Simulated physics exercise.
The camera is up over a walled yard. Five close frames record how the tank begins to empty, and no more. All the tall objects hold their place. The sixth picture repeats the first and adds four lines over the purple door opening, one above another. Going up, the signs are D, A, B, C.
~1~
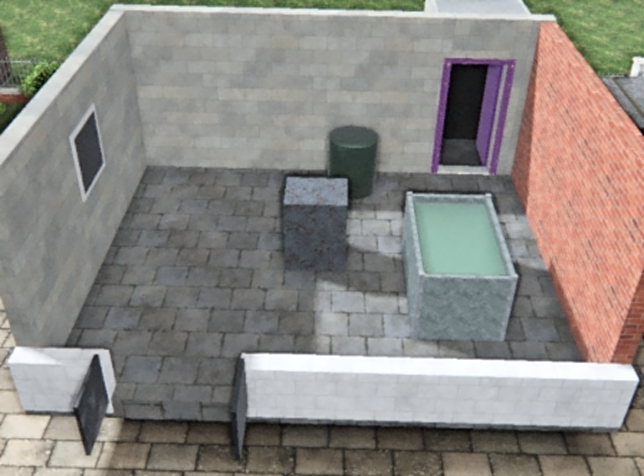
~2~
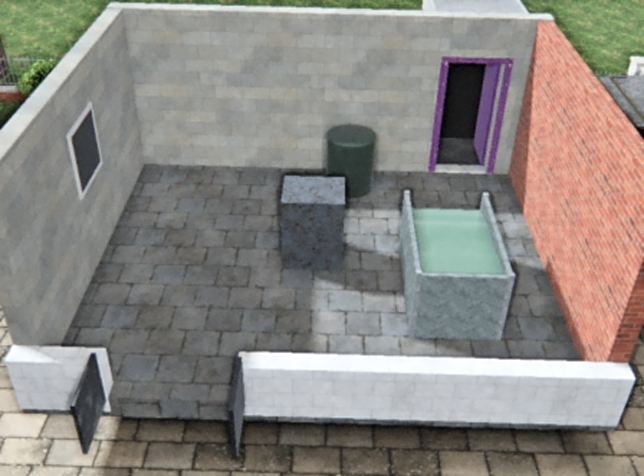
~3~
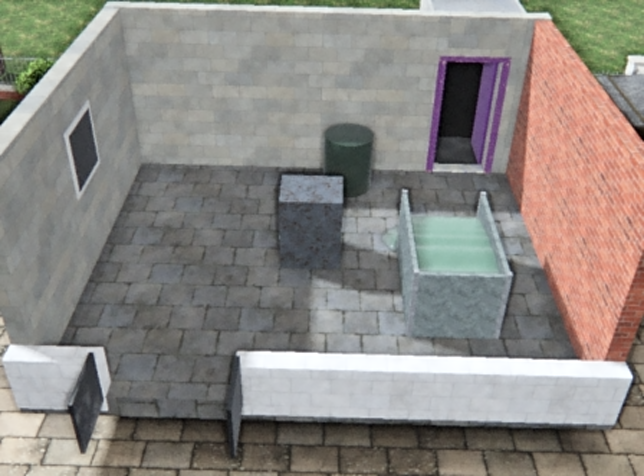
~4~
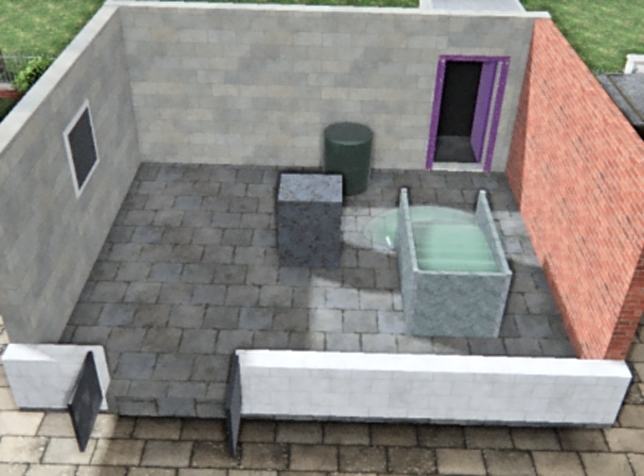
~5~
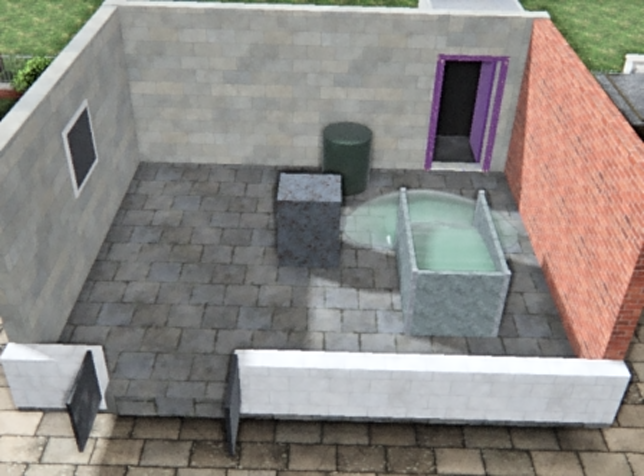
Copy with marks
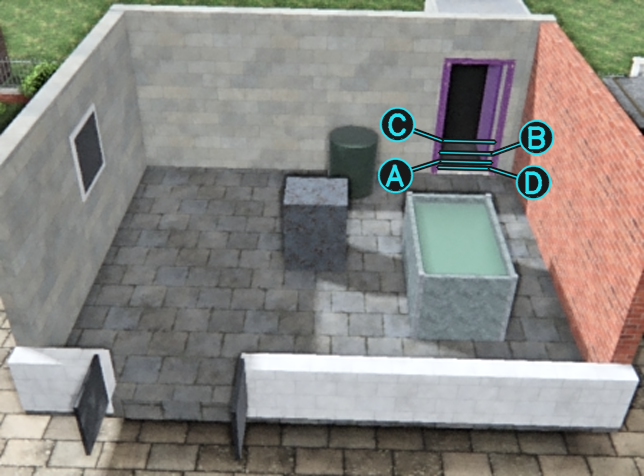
Pale green water poured out the back of a grey stone tank in a walled yard and spread over the paving toward a dark block, while the block and a green barrel stayed put.
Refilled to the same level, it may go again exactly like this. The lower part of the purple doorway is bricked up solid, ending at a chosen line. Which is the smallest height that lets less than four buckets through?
I would pick mark B.
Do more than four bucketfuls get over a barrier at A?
Yes, it does.
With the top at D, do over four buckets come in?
Yes, that goes wrong.
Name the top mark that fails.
A.
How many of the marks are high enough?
Two of them.
In cyan, A at (465, 161); B at (466, 153); C at (468, 141); D at (464, 168); from the bottom up D, A, B, C.
Choosing A, about 9 bucketfuls get in.
Choosing B, a splash gets over, under a bucket.
Choosing C, nothing gets over.
Choosing D, dozens of bucketfuls pour in.
